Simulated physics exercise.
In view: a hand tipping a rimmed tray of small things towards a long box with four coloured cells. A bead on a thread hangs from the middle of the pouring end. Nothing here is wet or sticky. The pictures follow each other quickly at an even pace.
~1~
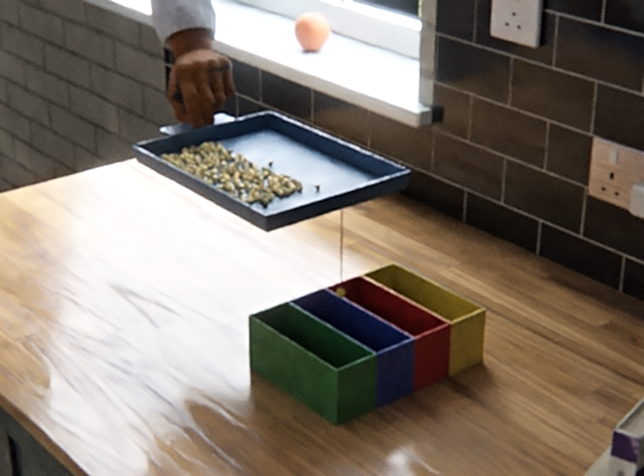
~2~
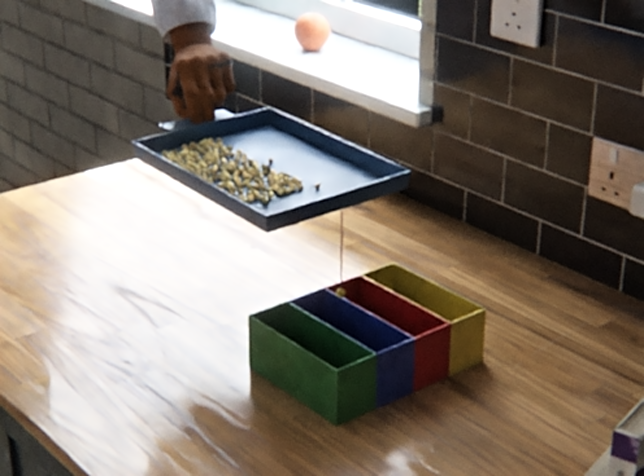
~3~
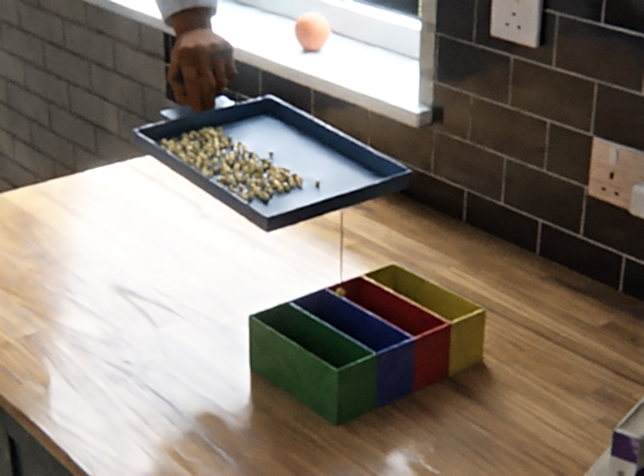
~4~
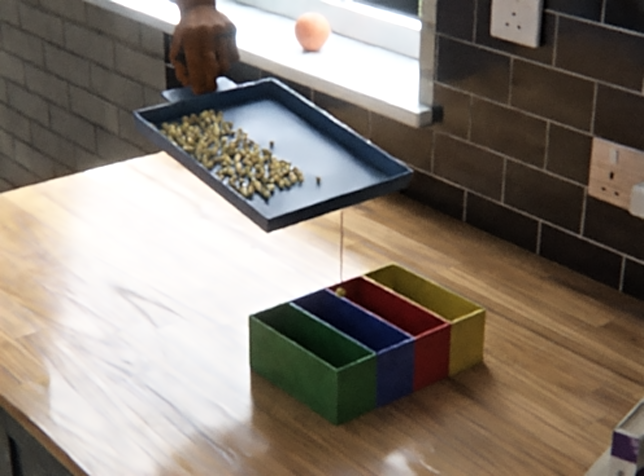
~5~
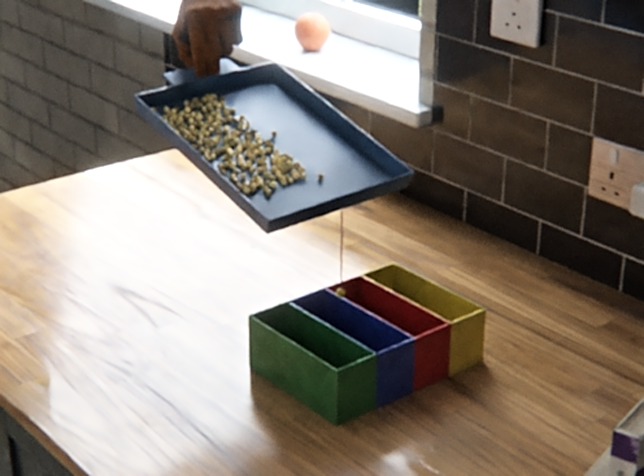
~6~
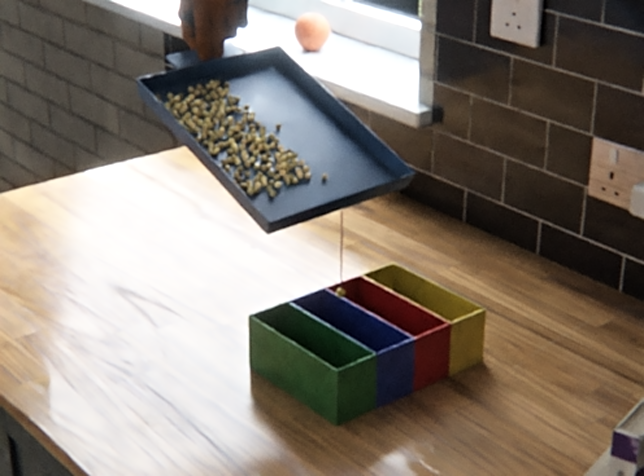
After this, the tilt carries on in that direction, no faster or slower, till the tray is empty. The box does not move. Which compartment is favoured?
Most goes to the green cell.
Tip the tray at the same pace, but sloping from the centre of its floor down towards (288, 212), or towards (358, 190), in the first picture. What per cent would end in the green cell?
Near 50 % and 0 %.
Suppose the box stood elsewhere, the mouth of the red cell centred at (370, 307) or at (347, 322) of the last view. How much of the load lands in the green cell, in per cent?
Roughly 50 per cent, and 10 per cent.
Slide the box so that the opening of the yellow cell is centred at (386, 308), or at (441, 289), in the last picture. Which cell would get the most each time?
At the first place the blue one, at the second the cell in green.
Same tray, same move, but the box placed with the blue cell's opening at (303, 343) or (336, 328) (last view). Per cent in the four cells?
First some 100, then 100 per cent.
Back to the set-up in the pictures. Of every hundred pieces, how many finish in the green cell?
Roughly 50 in a hundred.
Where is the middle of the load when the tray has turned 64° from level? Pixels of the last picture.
At about (304, 214).
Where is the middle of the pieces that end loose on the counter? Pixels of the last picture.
At about (309, 437).
Shortly afterwards, tray tipped steeply; the bulk on the tray; only a few in the green cell; near a quarter falling or outside the box.
Next, tray tipped past a quarter turn; near two thirds on the tray; near a quarter in the green cell; a little in the blue cell; only a few in the red cell; near a quarter falling or outside the box.
Some moments later, tray tipped past a quarter turn; near half in the green cell; near a quarter in the blue cell; a little in the red cell; near a quarter falling or outside the box.
In the end, tray tipped past a quarter turn; near half in the green cell; near a quarter in the blue cell; a little in the red cell; none at all in the yellow cell; near a quarter outside the box.
